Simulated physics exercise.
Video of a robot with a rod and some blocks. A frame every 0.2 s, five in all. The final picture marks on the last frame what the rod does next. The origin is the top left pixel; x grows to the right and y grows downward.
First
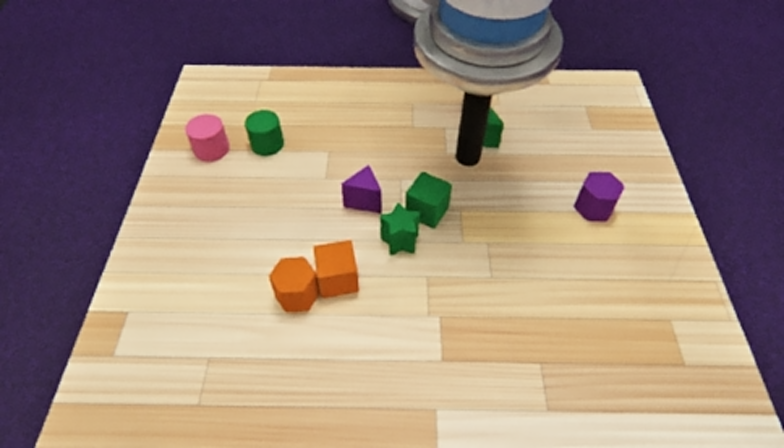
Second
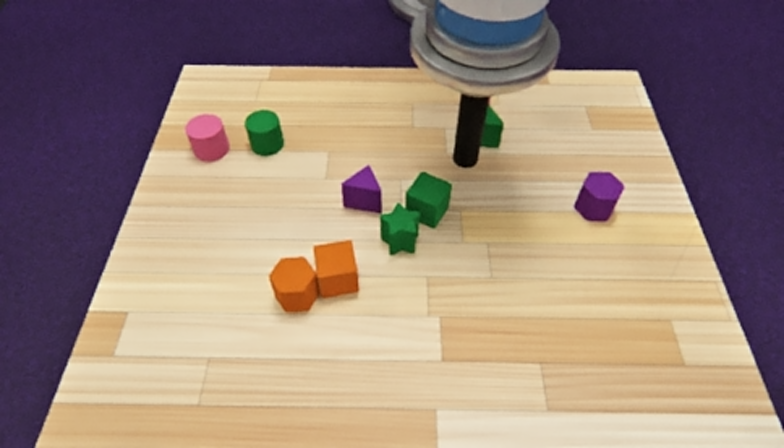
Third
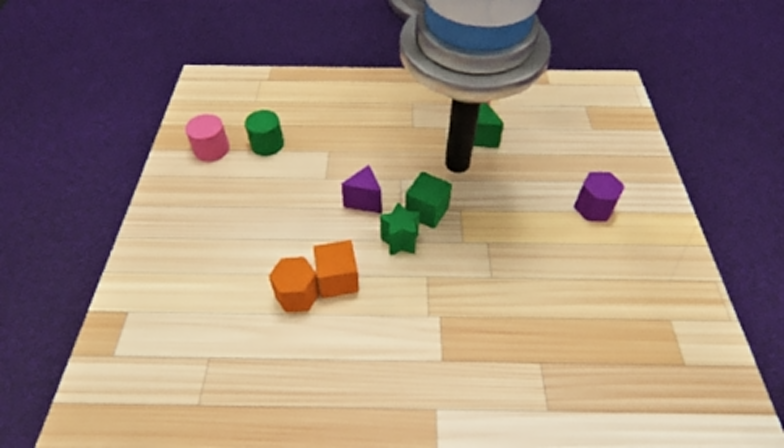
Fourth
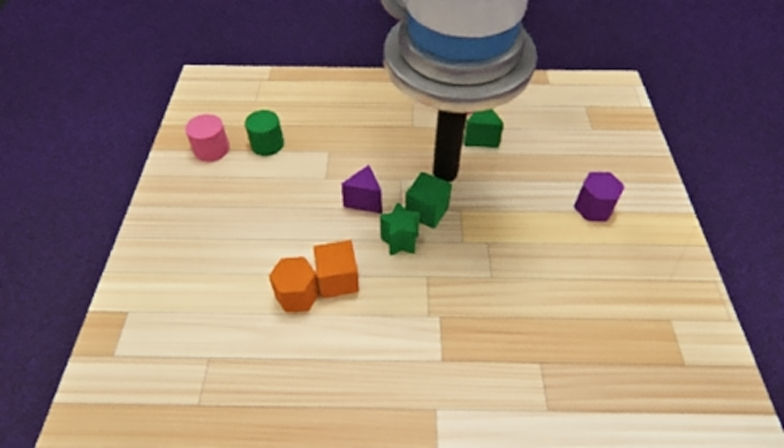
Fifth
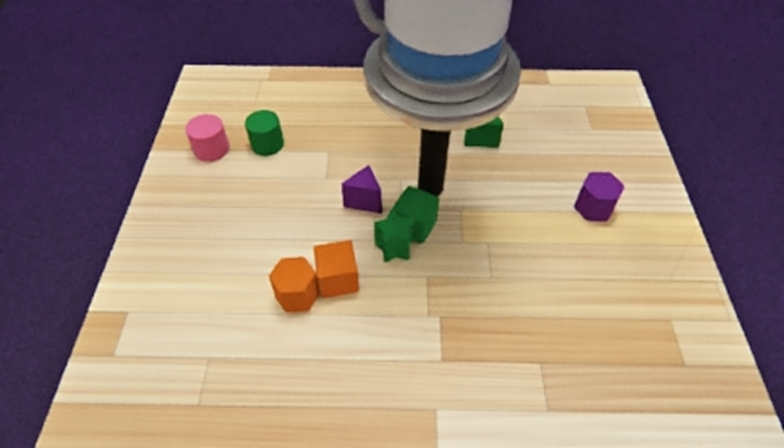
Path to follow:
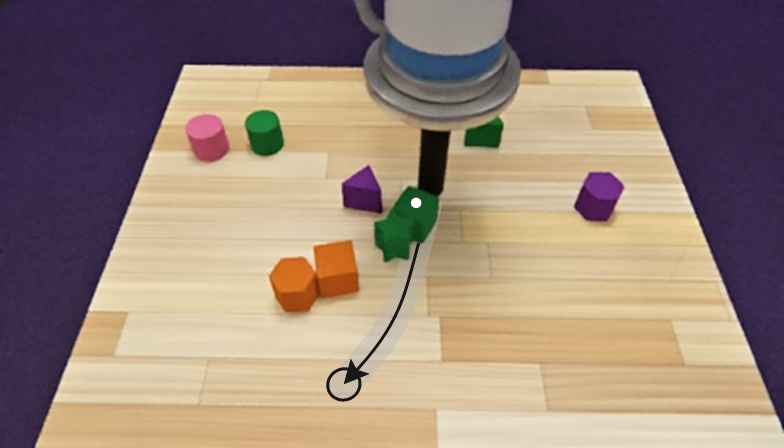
The video shows a robot's black rod moving down and left across a wooden board of coloured blocks, first through open space, then nudging the green square block and the green star slightly while the other blocks stay still.
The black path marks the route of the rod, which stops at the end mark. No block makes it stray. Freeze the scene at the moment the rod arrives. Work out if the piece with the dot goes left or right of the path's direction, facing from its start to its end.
Measured against the direction from start to end, the piece with the dot shifts toward the right-hand side.
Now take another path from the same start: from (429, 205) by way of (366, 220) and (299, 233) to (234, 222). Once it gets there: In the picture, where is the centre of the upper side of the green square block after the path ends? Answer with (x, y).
I'd guess (380, 221).
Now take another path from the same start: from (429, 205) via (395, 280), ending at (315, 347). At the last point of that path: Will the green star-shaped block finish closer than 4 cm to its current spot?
That would be a no.
Path on the board, from (429, 205) through (414, 259) and (392, 322) to (344, 384); the dot is on the green square block.
What follows on the original path. One third of the way, rod (415, 245); orange hexagon (273, 278), turned 25° clockwise; orange square block (317, 273); green star-shaped block (356, 274), turned 25° clockwise; green square block (391, 259), turned 25° clockwise.
Two thirds of the way, rod (392, 309); orange hexagon (250, 277), turned 65° clockwise; orange square block (285, 293), turned 40° clockwise; green star-shaped block (314, 318), turned 55° clockwise; green square block (356, 319), turned 55° clockwise.
At the end, rod (342, 372); orange hexagon (243, 273), turned 80° clockwise; orange square block (271, 296), turned 60° clockwise; purple three-sided block in place; green star-shaped block (269, 336), turned 100° clockwise; green square block (294, 366), turned 100° clockwise.
